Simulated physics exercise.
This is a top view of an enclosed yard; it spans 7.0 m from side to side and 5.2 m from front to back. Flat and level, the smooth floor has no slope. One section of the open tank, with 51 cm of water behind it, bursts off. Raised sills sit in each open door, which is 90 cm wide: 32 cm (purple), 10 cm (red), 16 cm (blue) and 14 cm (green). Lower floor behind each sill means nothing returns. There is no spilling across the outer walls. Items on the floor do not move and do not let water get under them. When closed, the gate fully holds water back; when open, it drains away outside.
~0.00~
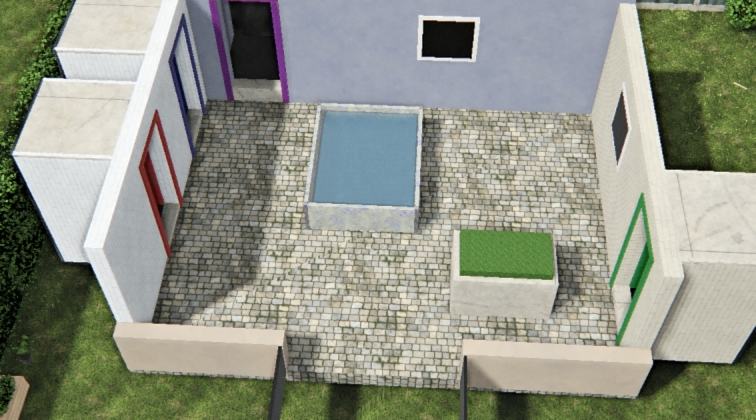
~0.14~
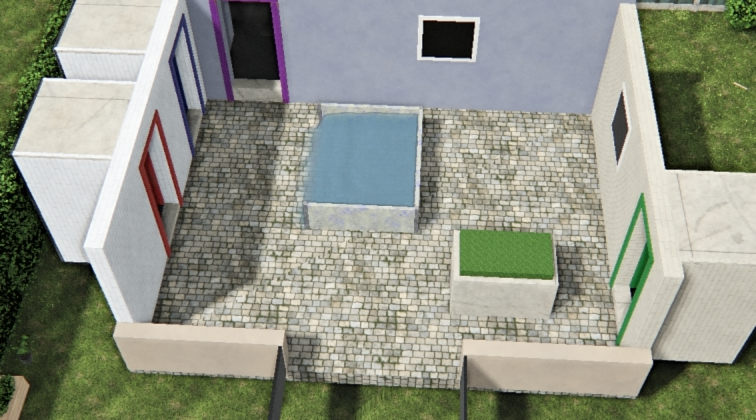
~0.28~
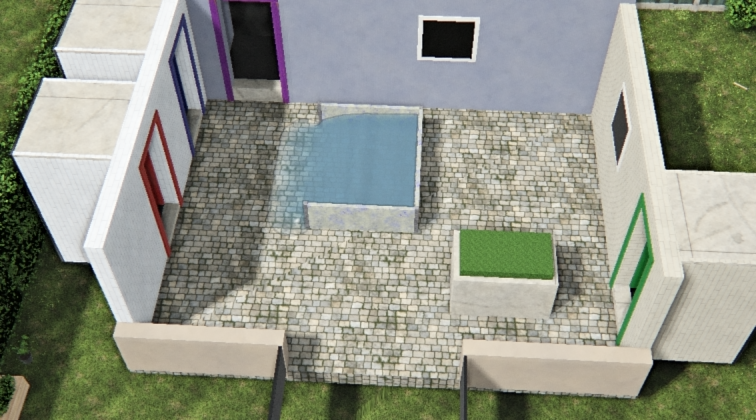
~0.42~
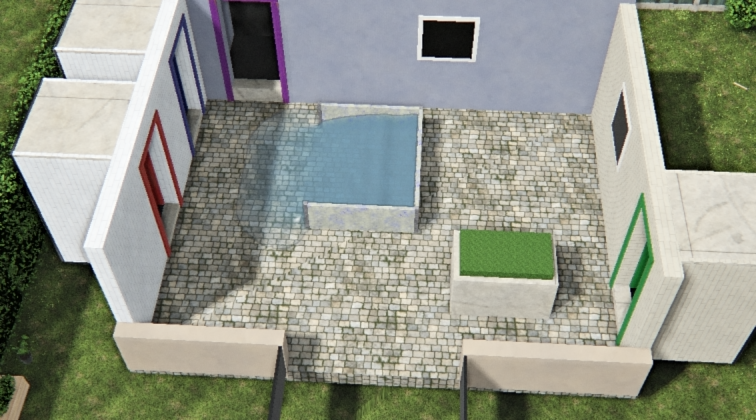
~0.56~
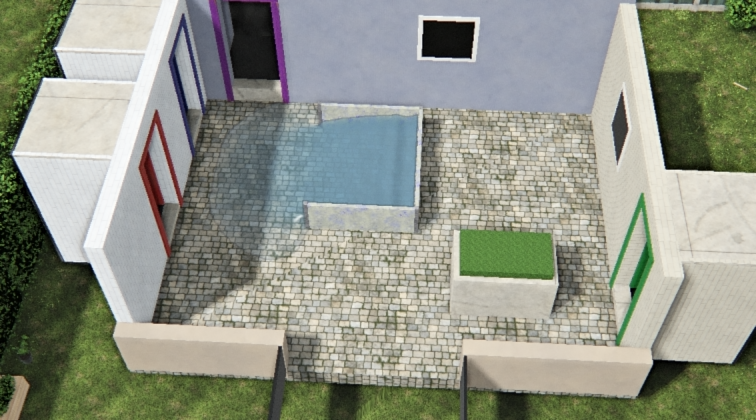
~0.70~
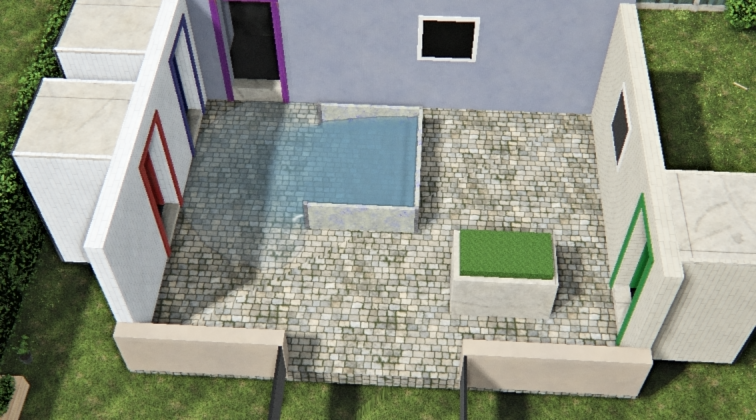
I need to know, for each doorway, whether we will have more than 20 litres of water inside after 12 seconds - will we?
At the purple door the limit will not be outstripped. At the red door the limit will be outstripped. At the blue door the limit will be outstripped. At the green door the limit will not be outstripped.
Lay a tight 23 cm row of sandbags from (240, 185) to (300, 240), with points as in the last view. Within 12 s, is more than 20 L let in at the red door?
Red: Within it.
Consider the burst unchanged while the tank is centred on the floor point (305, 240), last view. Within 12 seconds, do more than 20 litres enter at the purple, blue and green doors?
Lab note: Purple door limit not exceeded; blue door limit not exceeded; green door limit not exceeded.
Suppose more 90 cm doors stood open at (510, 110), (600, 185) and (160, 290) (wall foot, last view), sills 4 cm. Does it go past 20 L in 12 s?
So, in the order given, it's shy of the mark, then shy of the mark, then beyond the mark.
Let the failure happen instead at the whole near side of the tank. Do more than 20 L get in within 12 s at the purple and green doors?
Against that limit: Purple below, green under.
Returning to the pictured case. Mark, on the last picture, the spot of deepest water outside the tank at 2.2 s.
Close to pixel (206, 105).
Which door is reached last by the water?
Green.
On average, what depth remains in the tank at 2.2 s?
Roughly 15 centimetres.
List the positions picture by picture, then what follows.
In the first picture, the open tank at (366, 157) is whole and still, 51 cm deep.
In the second picture, the front is at (301, 225), 1.1 m from the gap at (316, 169); 0.4 m2 of floor is under water; 51 cm left at the back of the open tank.
In the third picture, the front is at (286, 230), 1.3 m from the gap at (316, 170); 1.4 m2 of floor is under water; 51 cm left at the back of the open tank.
In the fourth picture, the front is at (284, 115), 1.6 m from the gap at (316, 170); 2.9 m2 of floor is under water; 50 cm left at the back of the open tank.
In the fifth picture, water pours out at (316, 170) and has run 1.8 m, to (230, 234); typically 7 cm deep outside, 46 cm at the open tank's back.
In the sixth picture, the front is at (188, 208), 2.2 m from the gap at (316, 170); 6.0 m2 of floor is under water; 43 cm left at the back of the open tank.
After 1.4 s water covers 25 % of the floor and is deepest (34 cm) near (200, 173); purple door 11 cm at the sill, 0 L in, red door 22 cm at the sill, 10 L in, blue door 28 cm at the sill, 12 L in, green door not reached.
After 2.2 s water covers 30 % of the floor and is deepest (34 cm) near (206, 105); purple door 20 cm at the sill, 0 L in, red door 22 cm at the sill, 50 L in, blue door 30 cm at the sill, 55 L in, green door not reached.
After 3.5 s water covers 35 % of the floor and is deepest (22 cm) near (146, 348); purple door 16 cm at the sill, 0 L in, red door 15 cm at the sill, 89 L in, blue door 17 cm at the sill, 101 L in, green door not reached.
After 7.0 s water covers 75 % of the floor and is deepest (10 cm) near (146, 348); purple door 6 cm at the sill, 0 L in, red door 5 cm at the sill, 97 L in, blue door 6 cm at the sill, 104 L in, green door 2 cm at the sill, 0 L in.
After 12.0 s water covers 95 % of the floor and is deepest (9 cm) near (201, 126); purple door 7 cm at the sill, 0 L in, red door 5 cm at the sill, 97 L in, blue door 7 cm at the sill, 104 L in, green door 4 cm at the sill, 0 L in.
